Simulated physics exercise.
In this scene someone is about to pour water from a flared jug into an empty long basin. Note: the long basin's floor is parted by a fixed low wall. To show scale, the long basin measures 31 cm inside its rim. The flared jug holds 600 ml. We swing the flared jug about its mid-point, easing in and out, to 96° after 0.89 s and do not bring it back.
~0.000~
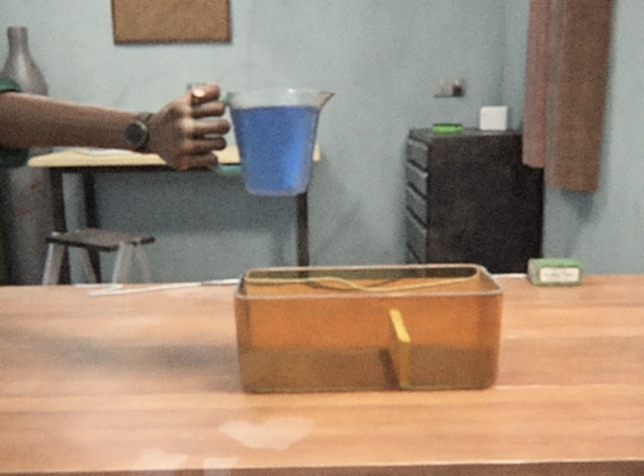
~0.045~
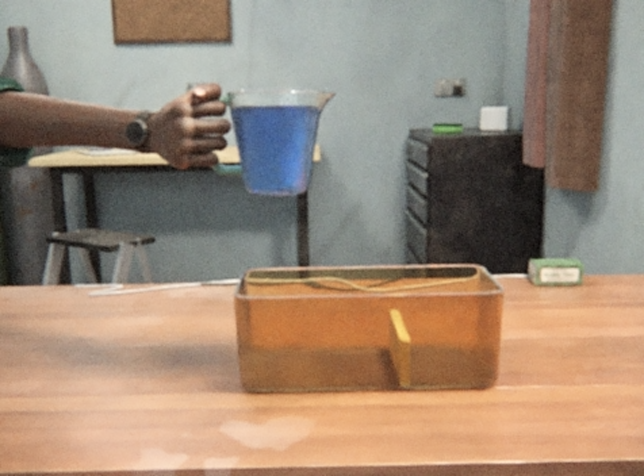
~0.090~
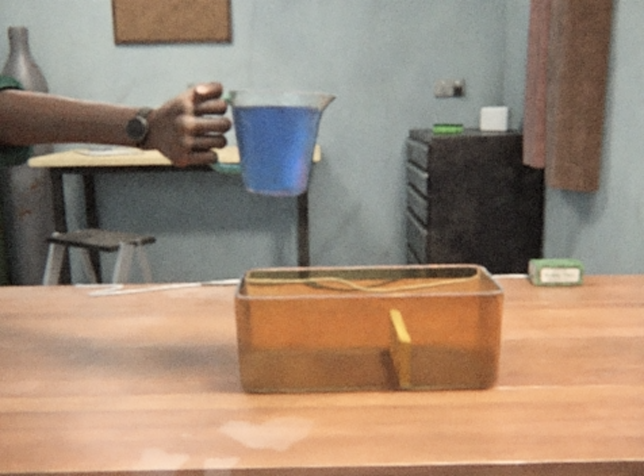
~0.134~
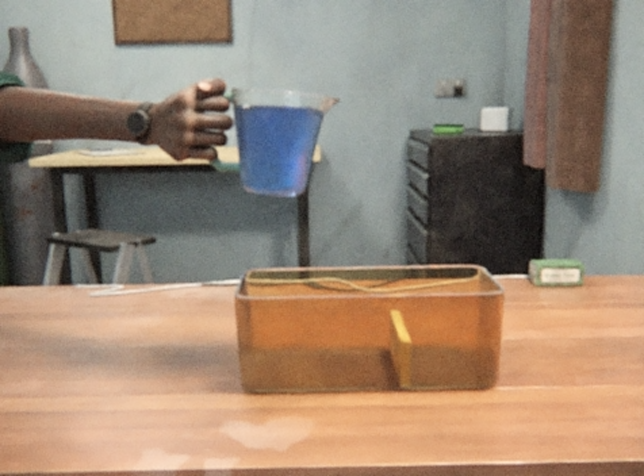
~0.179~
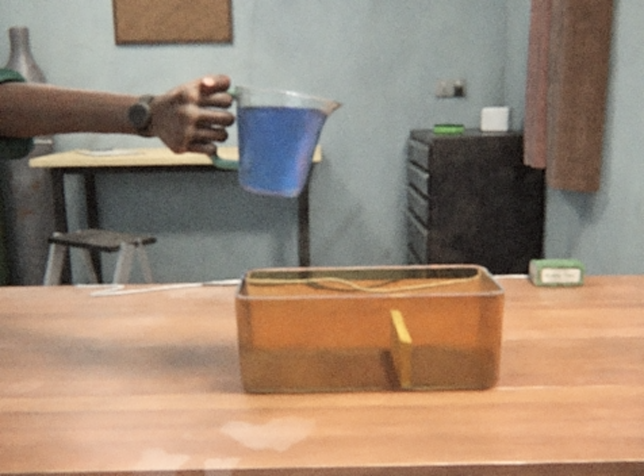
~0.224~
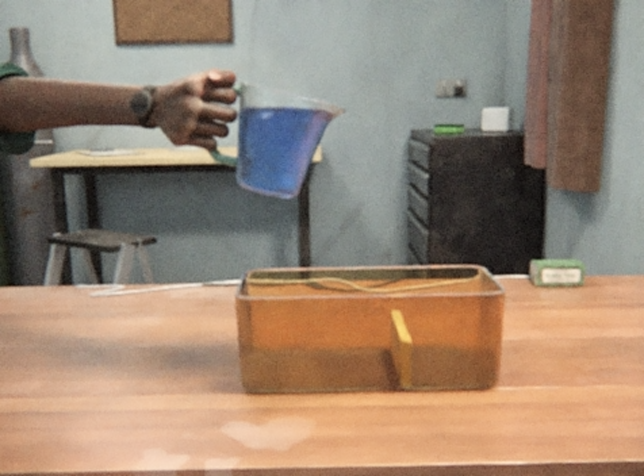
The clip opens on a hand at the left, wearing a dark watch, holding a flared jug of blue water above a long orange basin with a short yellow wall inside. The jug stays nearly upright at first, then tilts gradually to the right as the hand turns, while the basin remains still.
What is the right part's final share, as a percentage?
About 44 per cent.
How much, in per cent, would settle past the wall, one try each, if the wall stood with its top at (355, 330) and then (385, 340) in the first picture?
95 then 80 %.
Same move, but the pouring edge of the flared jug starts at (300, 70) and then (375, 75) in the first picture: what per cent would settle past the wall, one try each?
Near 5 in a hundred on the first go and near 90 in a hundred on the second.
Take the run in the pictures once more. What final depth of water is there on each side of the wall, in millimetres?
I'd expect close to 14 mm on the left and close to 20 mm on the right.
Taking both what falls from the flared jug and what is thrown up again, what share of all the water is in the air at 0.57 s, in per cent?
22 per cent.
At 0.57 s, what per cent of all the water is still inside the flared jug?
At that time about 72 in a hundred parts are still held.
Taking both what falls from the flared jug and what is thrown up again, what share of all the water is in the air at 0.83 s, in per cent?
Near 24 percent.
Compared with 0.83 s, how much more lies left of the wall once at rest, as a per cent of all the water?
Roughly 36 per cent.
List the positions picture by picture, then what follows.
Tilt 0°; pouring edge (335, 92); surface from (233, 108) to (319, 107); the long basin's rim runs from (239, 284) to (492, 279); the wall's top is at (399, 325), in the first frame.
Tilt 1°; pouring edge (336, 93); surface from (233, 108) to (320, 107), in the second frame.
Tilt 2°; pouring edge (338, 95); surface from (234, 108) to (321, 108), in the third frame.
Tilt 5°; pouring edge (340, 99); surface from (237, 107) to (323, 109), in the fourth frame.
Tilt 9°; pouring edge (343, 103); surface from (240, 108) to (327, 110), in the fifth frame.
Tilt 14°; pouring edge (347, 110); surface from (243, 109) to (333, 112), in the sixth frame.
Then, 0.57 s in, the tilt is 69° and 72 per cent is still to pour, 1 is left of the wall and 4 right of it.
Then, 0.83 s in, the tilt is 95° and 23 per cent is still to pour, 18 is left of the wall and 36 right of it.
Then, 1.10 s in, the tilt is 96° and 2 per cent is still to pour, 49 is left of the wall and 44 right of it.
Then, 1.39 s in, the tilt is 96° and 0 per cent is still to pour, 54 is left of the wall and 44 right of it.
Finally, 55 per cent lies left of the wall, 44 right of it and 1 outside.
